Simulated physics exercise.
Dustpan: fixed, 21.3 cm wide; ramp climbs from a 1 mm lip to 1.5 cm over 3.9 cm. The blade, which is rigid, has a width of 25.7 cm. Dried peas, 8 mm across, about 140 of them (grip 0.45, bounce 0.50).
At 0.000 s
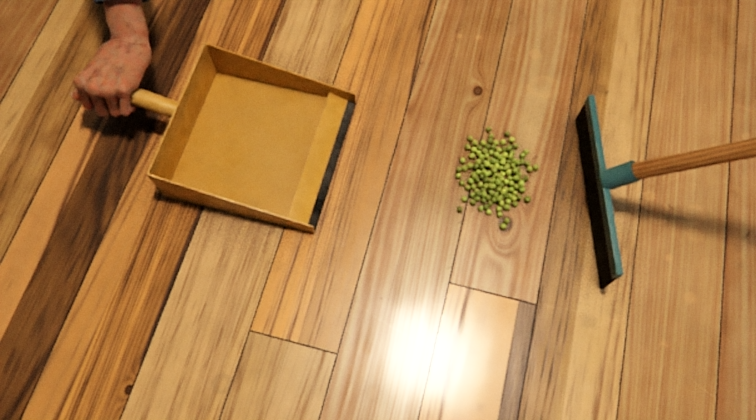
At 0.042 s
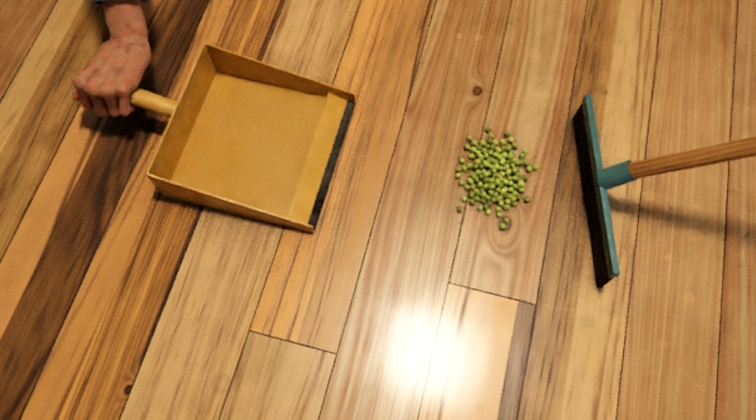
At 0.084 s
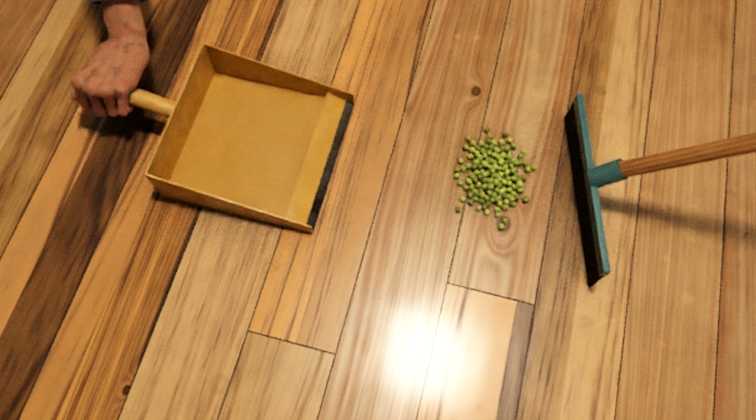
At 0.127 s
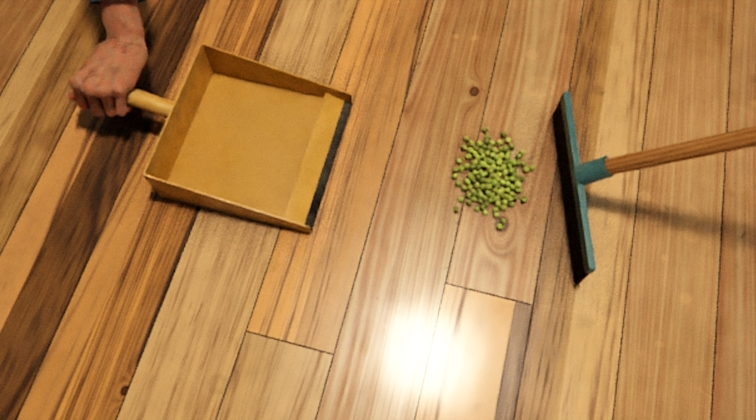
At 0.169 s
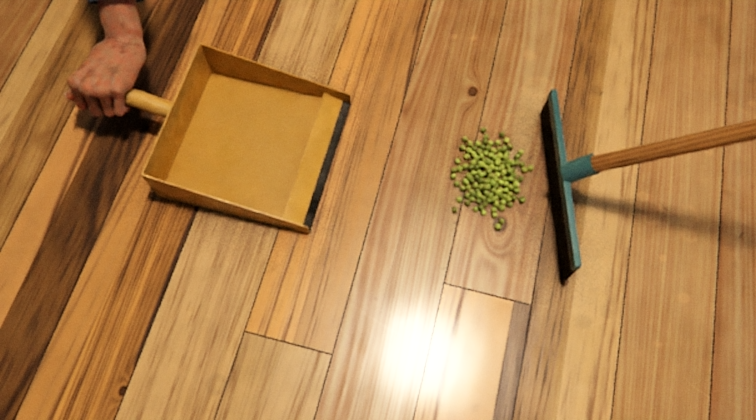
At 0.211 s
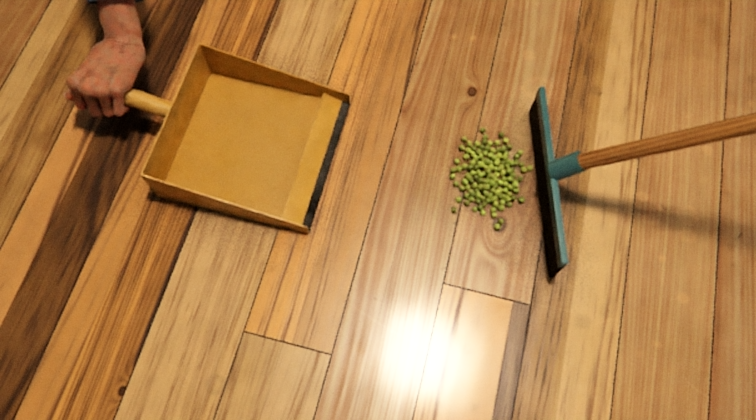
On a wooden plank floor, a hand held a yellow dustpan at the left while a teal blade on a wooden handle slid left, closing in on a small heap of green peas that lay still.
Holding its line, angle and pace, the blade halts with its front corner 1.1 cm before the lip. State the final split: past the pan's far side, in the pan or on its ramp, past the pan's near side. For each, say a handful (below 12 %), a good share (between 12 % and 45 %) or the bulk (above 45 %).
Far side: I predict a minor share of the load, pan: I predict a minor share of the load, near side: I predict a minor share of the load.
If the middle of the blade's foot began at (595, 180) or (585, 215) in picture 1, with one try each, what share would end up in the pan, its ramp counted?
First try about 5 per cent, second about 5 per cent.
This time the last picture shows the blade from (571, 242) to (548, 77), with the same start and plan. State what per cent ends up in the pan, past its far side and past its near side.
Final per cent - pan 0, far 20, near 0.
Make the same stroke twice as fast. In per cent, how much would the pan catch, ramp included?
Then about 30 per cent.
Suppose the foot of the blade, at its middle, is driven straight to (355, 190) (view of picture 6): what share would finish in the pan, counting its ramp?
Share caught: Approx. 10 %.
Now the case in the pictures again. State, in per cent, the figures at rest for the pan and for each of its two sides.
In per cent - far side 5, pan 5, near side 5.
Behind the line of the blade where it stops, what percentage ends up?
Estimate: About 0 %.
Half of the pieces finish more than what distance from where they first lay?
About 22 cm.
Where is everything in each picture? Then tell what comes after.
The first frame shows blade from (616, 274) to (589, 102), moved 0.0 cm, 0 of the pieces shifted so far; middle of the pieces at (495, 176); pan at (250, 145).
The second frame shows blade from (613, 274) to (586, 102), moved 0.3 cm, 0 of the pieces shifted so far; middle of the pieces at (495, 176).
The third frame shows blade from (604, 272) to (578, 100), moved 1.3 cm, 0 of the pieces shifted so far; middle of the pieces at (494, 176).
The fourth frame shows blade from (589, 269) to (565, 98), moved 2.9 cm, 0 of the pieces shifted so far; middle of the pieces at (492, 176).
The fifth frame shows blade from (575, 266) to (552, 96), moved 4.4 cm, 0 of the pieces shifted so far; middle of the pieces at (490, 176).
The sixth frame shows blade from (562, 263) to (540, 94), moved 6.0 cm, 0 of the pieces shifted so far; middle of the pieces at (490, 176); pan at (244, 145). The blade's pace is about 0.37 m/s.
Then, at 0.54 s, middle of the blade 17 cm from the lip; 0 % over the lip, far side 5 %, near side 0 %.
After 0.75 s, middle of the blade 10 cm from the lip; 0 % over the lip, far side 5 %, near side 0 %.
After 1.08 s, middle of the blade 5 cm from the lip; 5 % over the lip, far side 5 %, near side 5 %.
In the end, at 1.5 s, far side 5 %, pan 5 %, near side 5 %, in front of the lip or behind the blade 80 %.
